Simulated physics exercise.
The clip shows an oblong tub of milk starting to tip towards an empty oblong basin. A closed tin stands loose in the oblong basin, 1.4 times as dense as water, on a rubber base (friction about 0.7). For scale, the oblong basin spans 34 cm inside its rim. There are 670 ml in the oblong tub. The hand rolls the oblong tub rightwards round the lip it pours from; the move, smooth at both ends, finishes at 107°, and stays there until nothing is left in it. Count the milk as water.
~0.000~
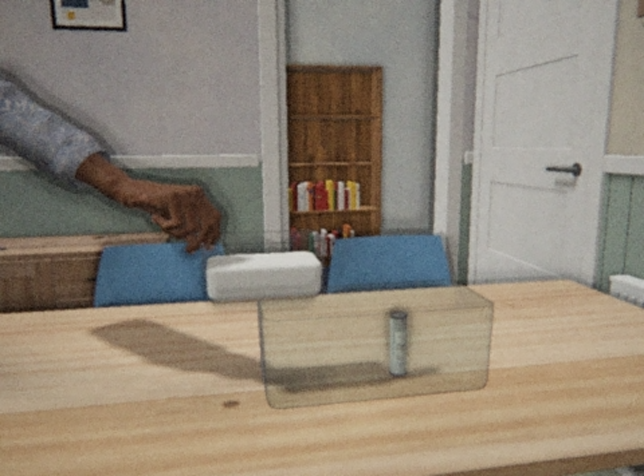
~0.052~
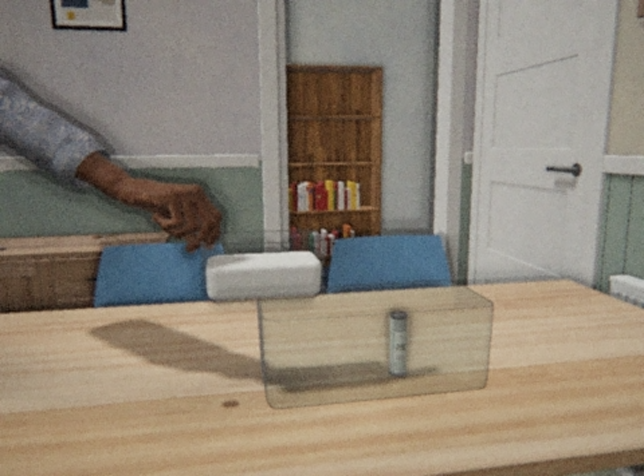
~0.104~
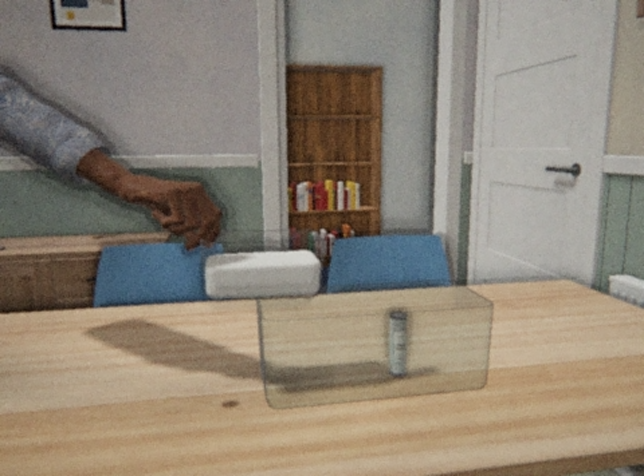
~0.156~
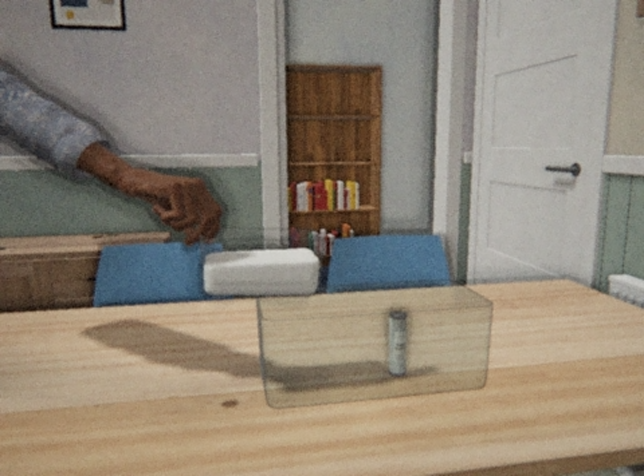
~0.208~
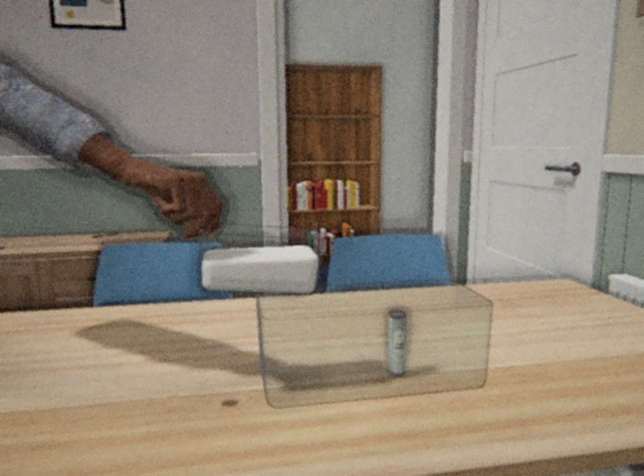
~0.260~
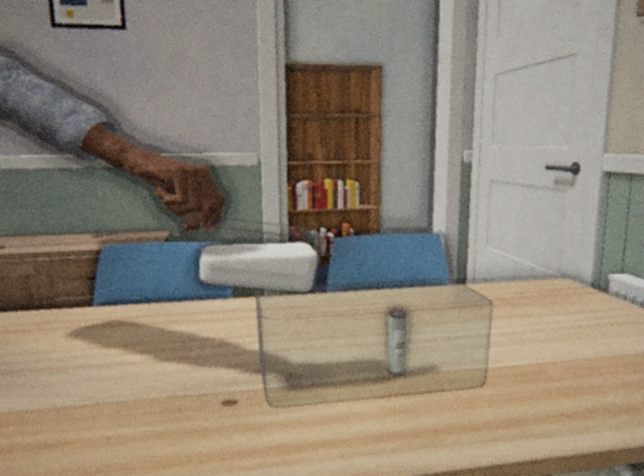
A hand slightly tilts a white oblong tub rightwards above a clear basin holding a tin.
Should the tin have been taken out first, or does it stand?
It stays up.
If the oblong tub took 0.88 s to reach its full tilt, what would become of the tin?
The tin falls.
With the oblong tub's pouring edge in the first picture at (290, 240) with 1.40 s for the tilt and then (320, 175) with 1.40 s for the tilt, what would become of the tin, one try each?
First it keeps standing; then it remains upright.
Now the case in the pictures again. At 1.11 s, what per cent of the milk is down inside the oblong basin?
Near 72 in a hundred.
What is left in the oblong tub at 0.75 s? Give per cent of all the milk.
Near 70 in a hundred.
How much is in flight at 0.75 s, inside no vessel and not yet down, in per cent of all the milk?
About 26 per cent.
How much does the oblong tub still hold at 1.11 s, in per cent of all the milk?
Some 14 per cent.
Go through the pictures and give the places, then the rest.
In the first frame, it leans 0°; its right rim is at (320, 236); the milk meets the walls at (207, 262) and (317, 257); the oblong basin's rim runs from (260, 306) to (474, 293); the tin's top is at (399, 317).
In the second frame, it leans 0°; its right rim is at (320, 236); the milk meets the walls at (206, 262) and (317, 257).
In the third frame, it leans 1°; its right rim is at (319, 236); the milk meets the walls at (205, 262) and (316, 256).
In the fourth frame, it leans 3°; its right rim is at (319, 236); the milk meets the walls at (205, 260) and (315, 254).
In the fifth frame, it leans 6°; its right rim is at (319, 236); the milk meets the walls at (203, 256) and (314, 252).
In the sixth frame, it leans 9°; its right rim is at (318, 235); the milk meets the walls at (201, 252) and (313, 248).
After 0.75 s the tilt is 60° and 69 per cent is still to pour; the tin stands where it began.
After 1.11 s the tilt is 96° and 14 per cent is still to pour; the tin stands where it began.
After 1.49 s the tilt is 107° and 0 per cent is still to pour; the tin stands where it began.
After 1.90 s the tilt is 107° and 0 per cent is still to pour; the tin stands where it began.
In the end the tin stands where it began.
